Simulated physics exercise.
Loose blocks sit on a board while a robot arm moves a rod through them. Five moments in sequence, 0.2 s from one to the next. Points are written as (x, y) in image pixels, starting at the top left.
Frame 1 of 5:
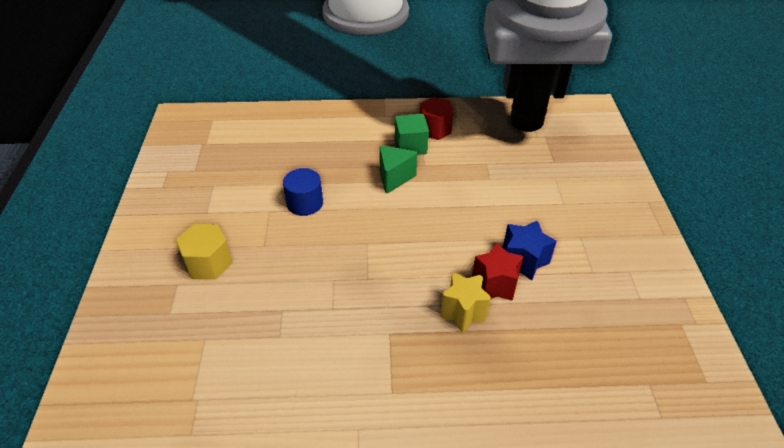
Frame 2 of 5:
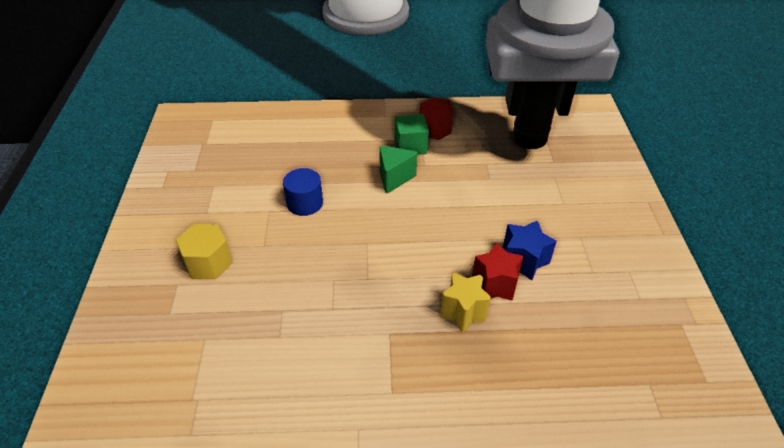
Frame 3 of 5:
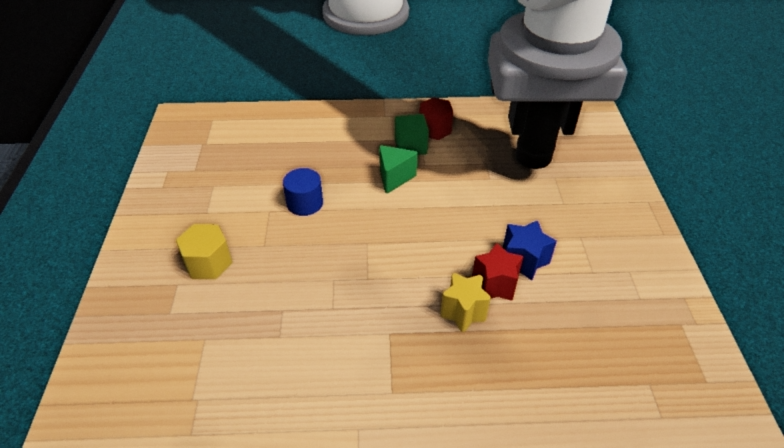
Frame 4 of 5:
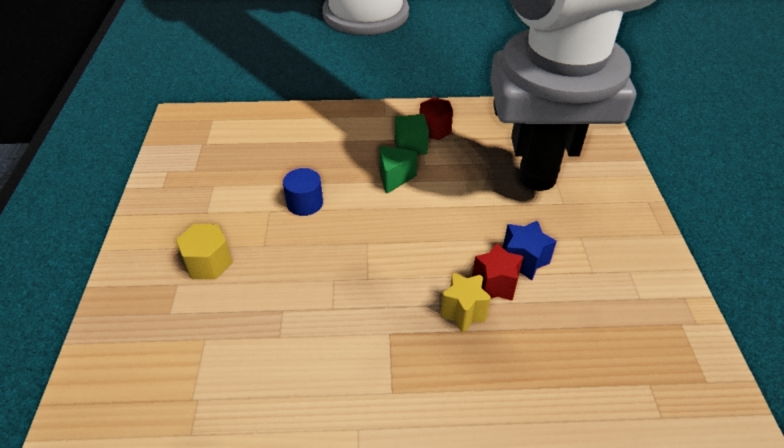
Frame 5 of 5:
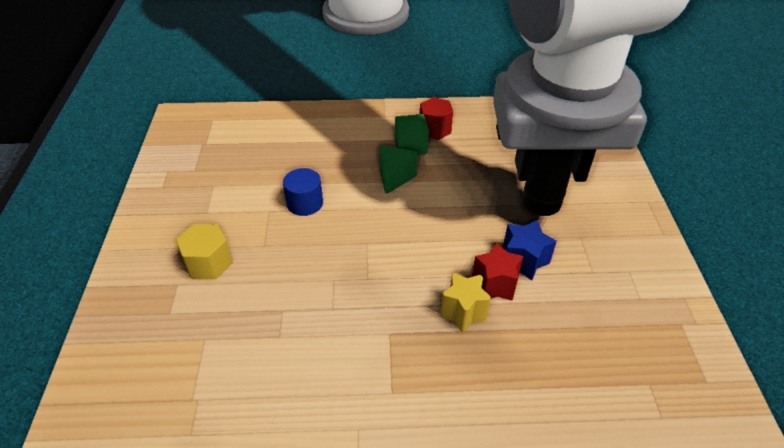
We see a robot arm lower its dark rod from the far edge of a wooden board toward the viewer, drawing near a blue star block beside red and yellow stars, while all the scattered blocks stay still.
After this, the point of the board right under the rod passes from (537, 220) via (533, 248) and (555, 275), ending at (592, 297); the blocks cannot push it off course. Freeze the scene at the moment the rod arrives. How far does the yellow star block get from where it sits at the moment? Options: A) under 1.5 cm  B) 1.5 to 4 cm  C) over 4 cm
My pick is A.
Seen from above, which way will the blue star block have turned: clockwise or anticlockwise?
From overhead, the rotation is clockwise.
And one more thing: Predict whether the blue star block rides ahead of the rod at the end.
By the time the path ends, the blue star block has slid off to the side or behind.
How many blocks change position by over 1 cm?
Two of them.
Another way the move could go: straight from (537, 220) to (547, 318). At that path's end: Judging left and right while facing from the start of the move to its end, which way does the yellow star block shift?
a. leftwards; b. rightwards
Letter b.
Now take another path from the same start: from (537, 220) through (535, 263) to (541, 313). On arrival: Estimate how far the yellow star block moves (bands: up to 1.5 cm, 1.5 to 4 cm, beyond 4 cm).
The best fit is 1.5 to 4 cm.
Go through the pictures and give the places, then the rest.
The first frame shows lower end of the rod (526, 123), tops of blocks, yellow star block (467, 290), red star block (500, 262), blue star block (530, 237).
The second frame shows rod (530, 139), blocks as before.
The third frame shows rod (533, 158), blocks as before.
The fourth frame shows rod (537, 180), blocks as before.
The fifth frame shows rod (541, 203), yellow star block (467, 290), red star block (500, 262), blue star block (530, 237).
What follows on the original path. One third of the way, rod (537, 231); red star block (496, 266); blue star block (532, 252), turned 30° clockwise.
Two thirds of the way, rod (560, 259); yellow star block (461, 289); red star block (497, 275), turned 30° clockwise; blue star block (541, 276), turned 50° clockwise.
At the end, rod (598, 280); yellow star block (461, 289); red star block (497, 275), turned 30° clockwise; blue star block (544, 278), turned 65° clockwise.
